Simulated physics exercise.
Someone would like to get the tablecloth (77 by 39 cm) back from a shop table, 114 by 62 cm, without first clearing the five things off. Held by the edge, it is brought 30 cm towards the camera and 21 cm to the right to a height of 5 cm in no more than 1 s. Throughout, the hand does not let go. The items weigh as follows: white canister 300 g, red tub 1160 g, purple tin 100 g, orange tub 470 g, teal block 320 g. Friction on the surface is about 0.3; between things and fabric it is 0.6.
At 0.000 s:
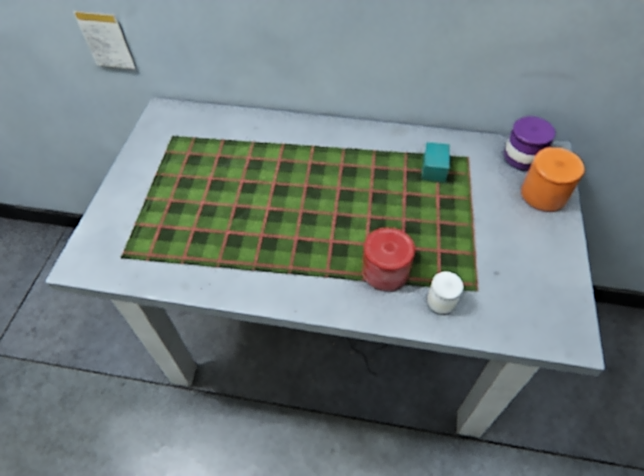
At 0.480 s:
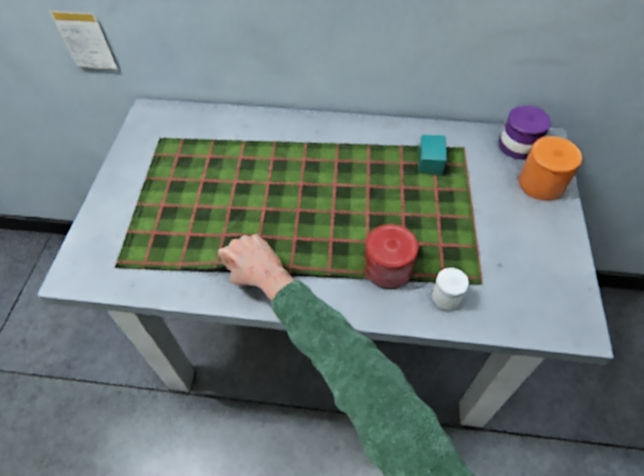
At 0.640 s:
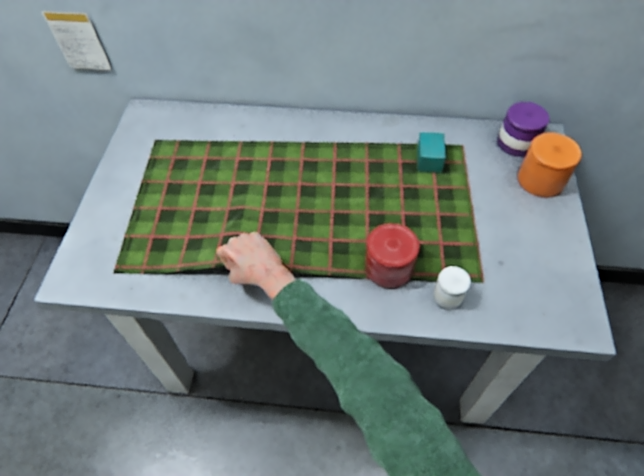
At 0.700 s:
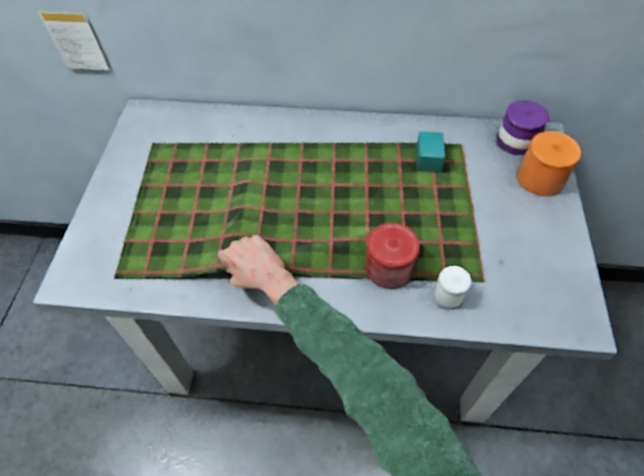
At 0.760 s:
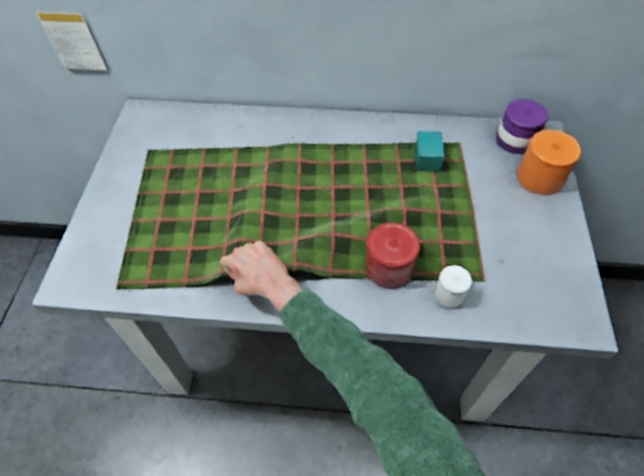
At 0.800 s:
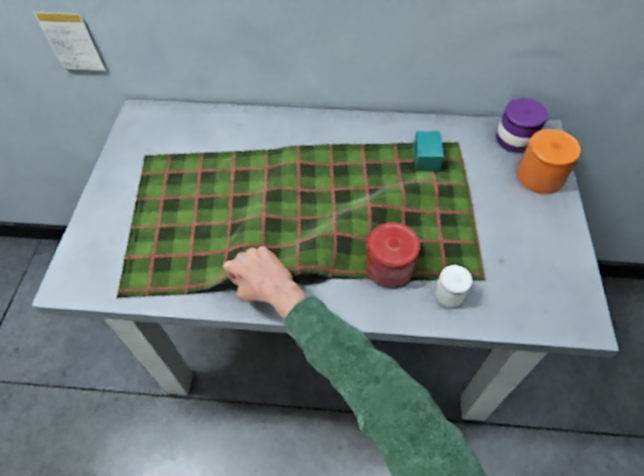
In the video, a hand grips the near edge of a green checkered tablecloth and pulls it slightly toward the camera, wrinkling the cloth and shifting its left side forward, while the red tub, white canister and teal block on it barely move.
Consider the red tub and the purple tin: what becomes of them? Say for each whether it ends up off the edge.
Off the edge? Red tub: No, still on; purple tin: No, still on.
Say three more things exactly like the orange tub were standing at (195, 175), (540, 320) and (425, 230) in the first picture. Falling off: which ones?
In order: Comes off; holds on; holds on.
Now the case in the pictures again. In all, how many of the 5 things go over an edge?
That gives 0.
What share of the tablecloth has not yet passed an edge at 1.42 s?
Roughly 65% of it.
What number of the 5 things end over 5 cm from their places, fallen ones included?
It adds up to 2.
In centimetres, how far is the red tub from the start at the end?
Net displacement - red tub 6 cm.
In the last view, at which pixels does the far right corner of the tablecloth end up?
Around pixel (384, 172).
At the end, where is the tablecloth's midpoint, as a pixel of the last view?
(310, 322) or thereabouts.
At 1.0 s, 95 % of the tablecloth is still over the top; teal block 3 cm off its start.
At 1.2 s, 80 % of the tablecloth is still over the top; red tub 1 cm off its start, teal block 9 cm off its start.
At 1.4 s, 65 % of the tablecloth is still over the top; red tub 4 cm off its start at (399, 262), teal block 17 cm off its start at (384, 182).
At 1.6 s, 55 % of the tablecloth is still over the top; red tub 6 cm off its start, teal block 21 cm off its start.
At 3.2 s, 55 % of the tablecloth is still over the top; red tub 6 cm off its start at (404, 271), purple tin 0 cm off its start at (527, 111), teal block 21 cm off its start at (369, 194).
